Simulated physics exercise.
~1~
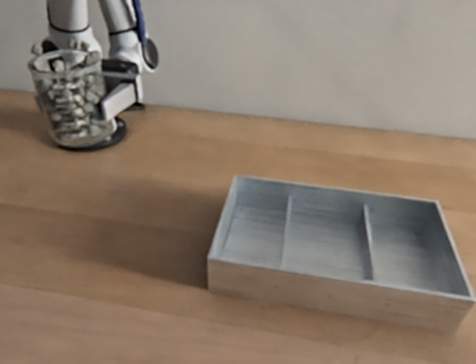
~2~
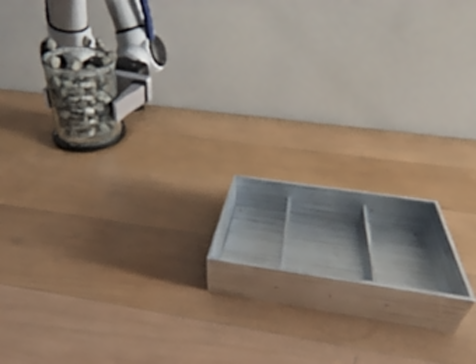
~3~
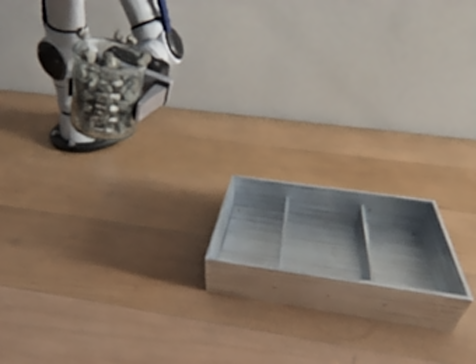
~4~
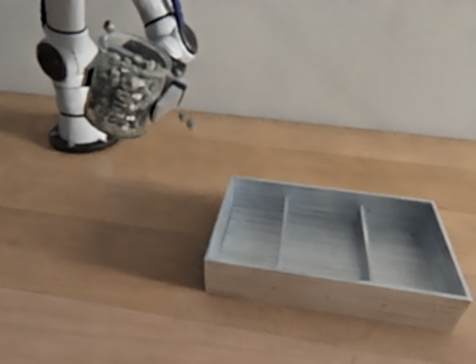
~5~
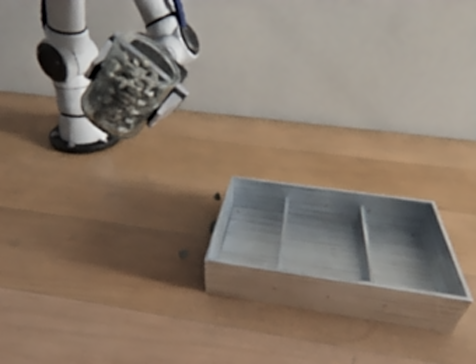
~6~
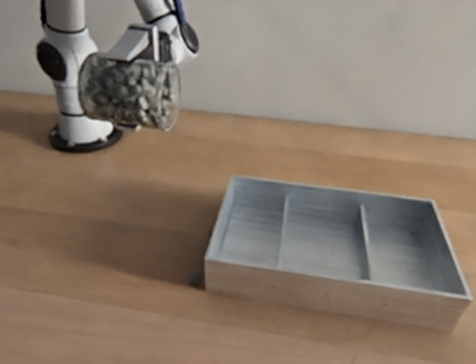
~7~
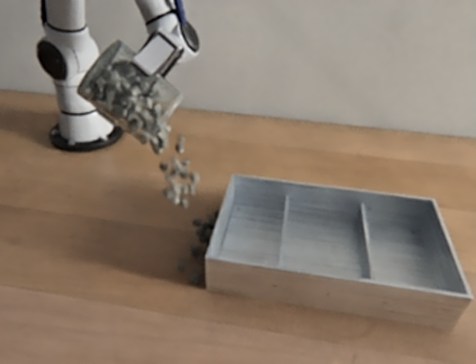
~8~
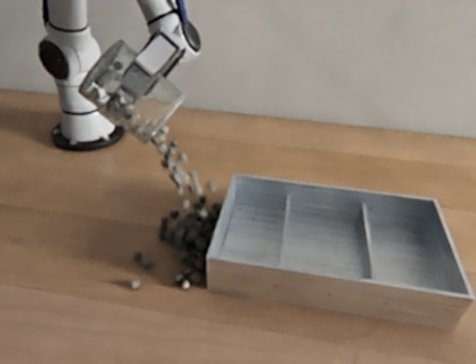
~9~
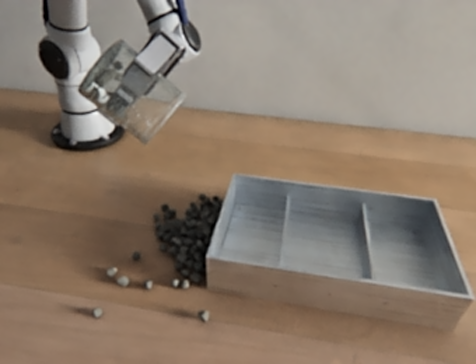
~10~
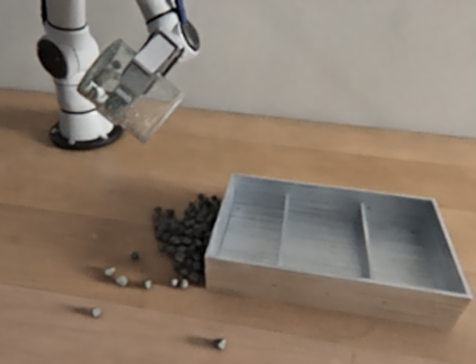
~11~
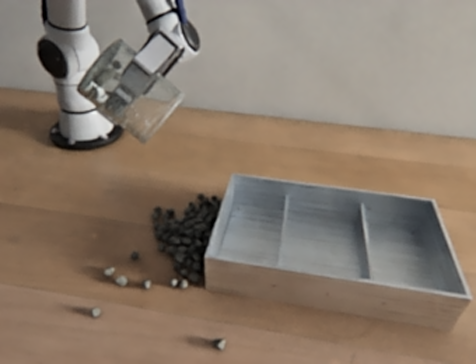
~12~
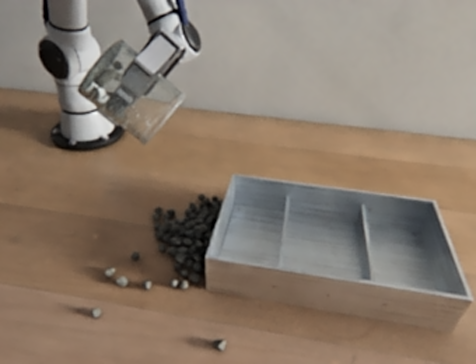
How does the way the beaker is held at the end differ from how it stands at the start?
At the start the beaker is upright, while at the end the robot arm holds it tipped upside down, with its mouth pointing down at a slant.
We see a robot arm lift a clear beaker of small pebbles, move it right and tip it over beside a divided tray. The pebbles pour onto the wooden table, ending heaped against the tray's left side with several scattered nearby.
